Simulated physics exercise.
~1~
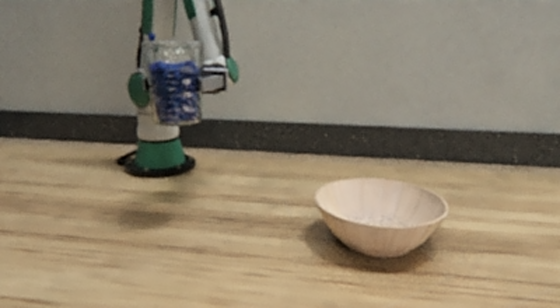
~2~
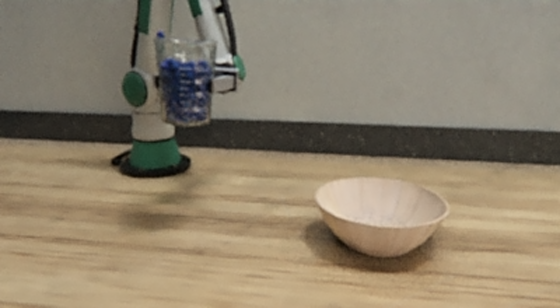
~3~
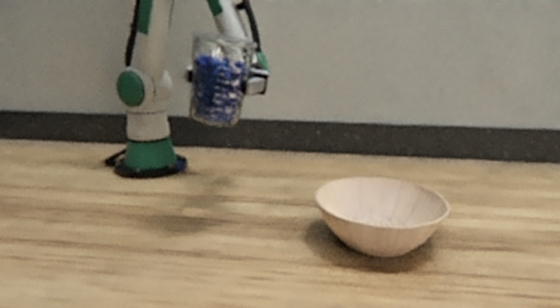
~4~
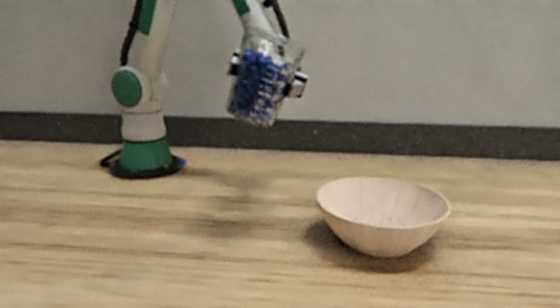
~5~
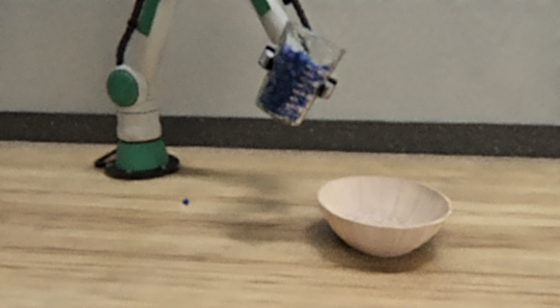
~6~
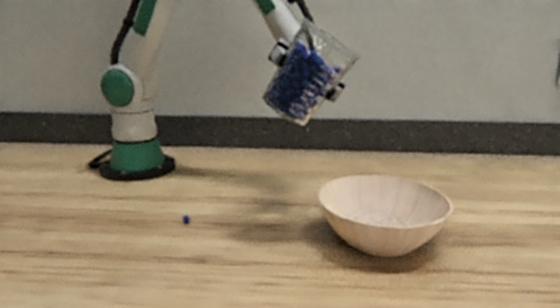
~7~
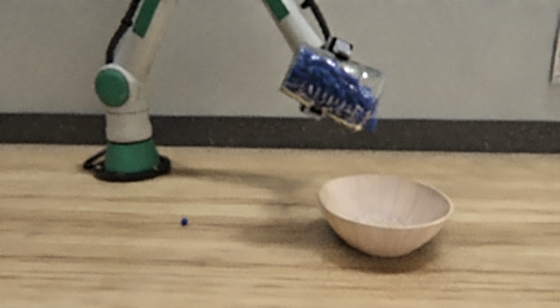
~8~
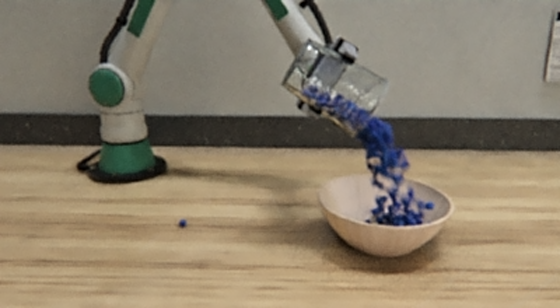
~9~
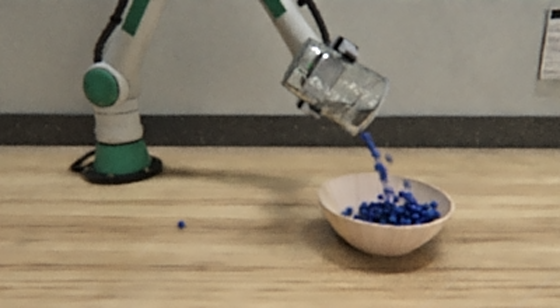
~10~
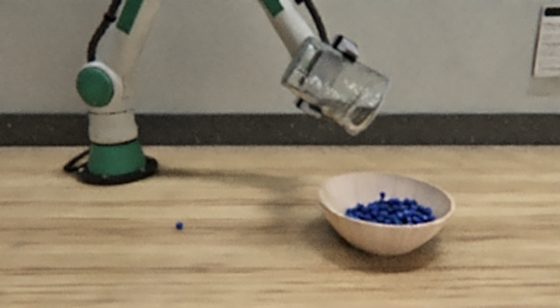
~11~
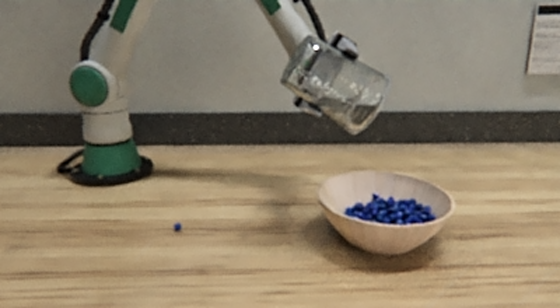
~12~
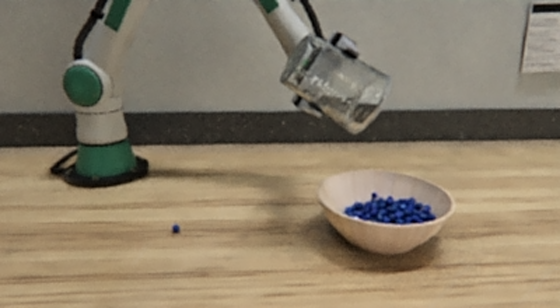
Robot arm tipping a clear cup of blue beads into a pale wooden bowl, leaving one stray bead on the table.
